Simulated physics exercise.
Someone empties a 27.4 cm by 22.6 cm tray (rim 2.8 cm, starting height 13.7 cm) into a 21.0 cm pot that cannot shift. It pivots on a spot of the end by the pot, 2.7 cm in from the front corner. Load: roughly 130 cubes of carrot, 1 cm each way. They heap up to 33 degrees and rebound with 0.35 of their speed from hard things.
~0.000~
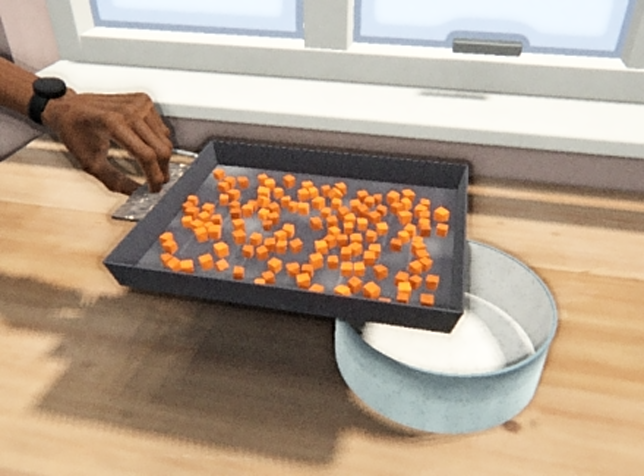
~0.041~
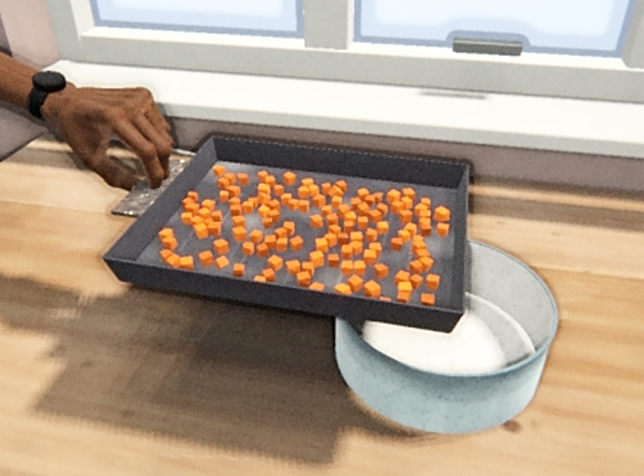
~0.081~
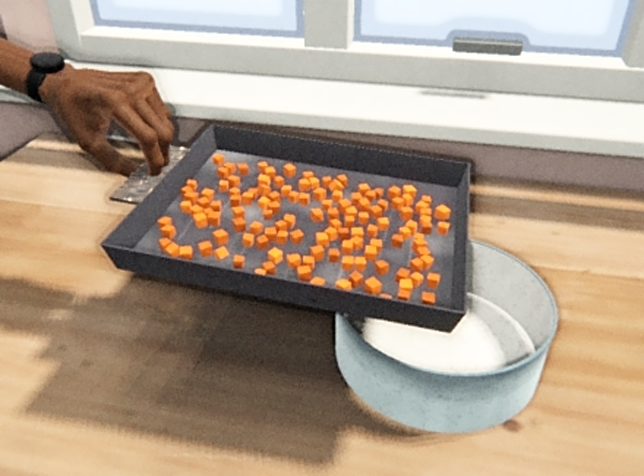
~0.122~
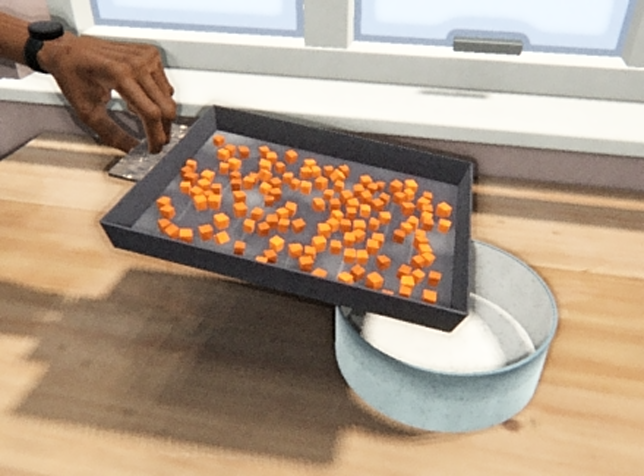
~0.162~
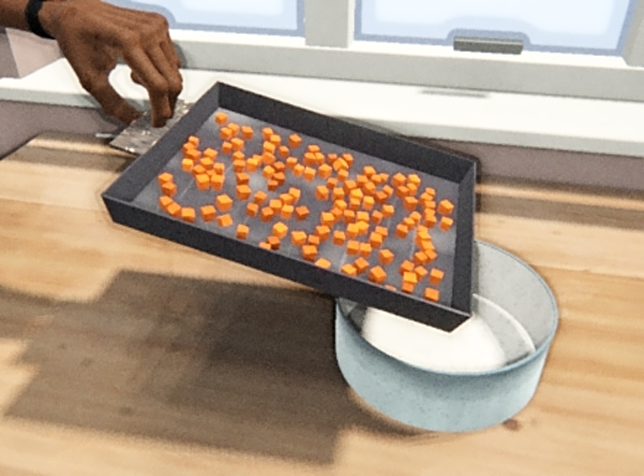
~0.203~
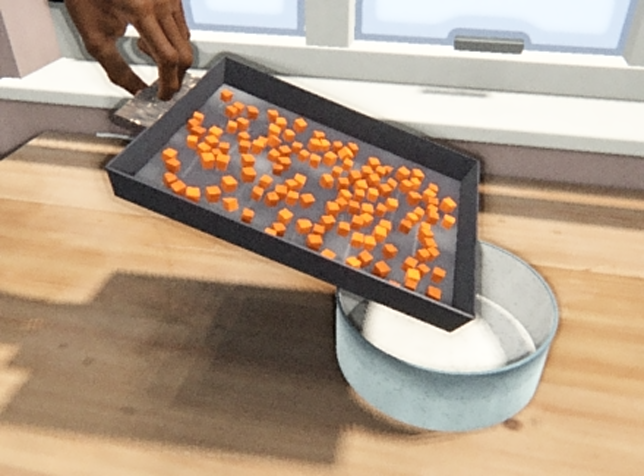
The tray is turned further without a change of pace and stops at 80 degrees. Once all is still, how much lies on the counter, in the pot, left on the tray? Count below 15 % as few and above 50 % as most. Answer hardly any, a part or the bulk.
On the counter: A part; in the pot: A part; left on the tray: A part.
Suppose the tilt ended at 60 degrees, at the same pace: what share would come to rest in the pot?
It would be near 20 per cent.
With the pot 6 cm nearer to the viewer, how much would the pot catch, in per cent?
In that case some 35 per cent.
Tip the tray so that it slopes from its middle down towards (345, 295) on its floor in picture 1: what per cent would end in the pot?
Some 0 per cent.
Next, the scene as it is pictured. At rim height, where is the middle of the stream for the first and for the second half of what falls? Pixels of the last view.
First near (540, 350), later near (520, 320).
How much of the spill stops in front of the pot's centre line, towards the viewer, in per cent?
Some 80 per cent.
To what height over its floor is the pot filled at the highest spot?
Roughly 1.0 cm.
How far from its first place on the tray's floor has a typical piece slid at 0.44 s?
Some 2 cm.
After 0.44 s, tilt 50 degrees; the tray holds 100 %, the pot 0 %.
After 0.59 s, tilt 70 degrees; the tray holds 100 %, the pot 0 %.
After 0.87 s, tilt 80 degrees; the tray holds 35 %, the pot 15 %.
At rest (2.2 s), counter 45 %, pot 30 %, tray 30 %.
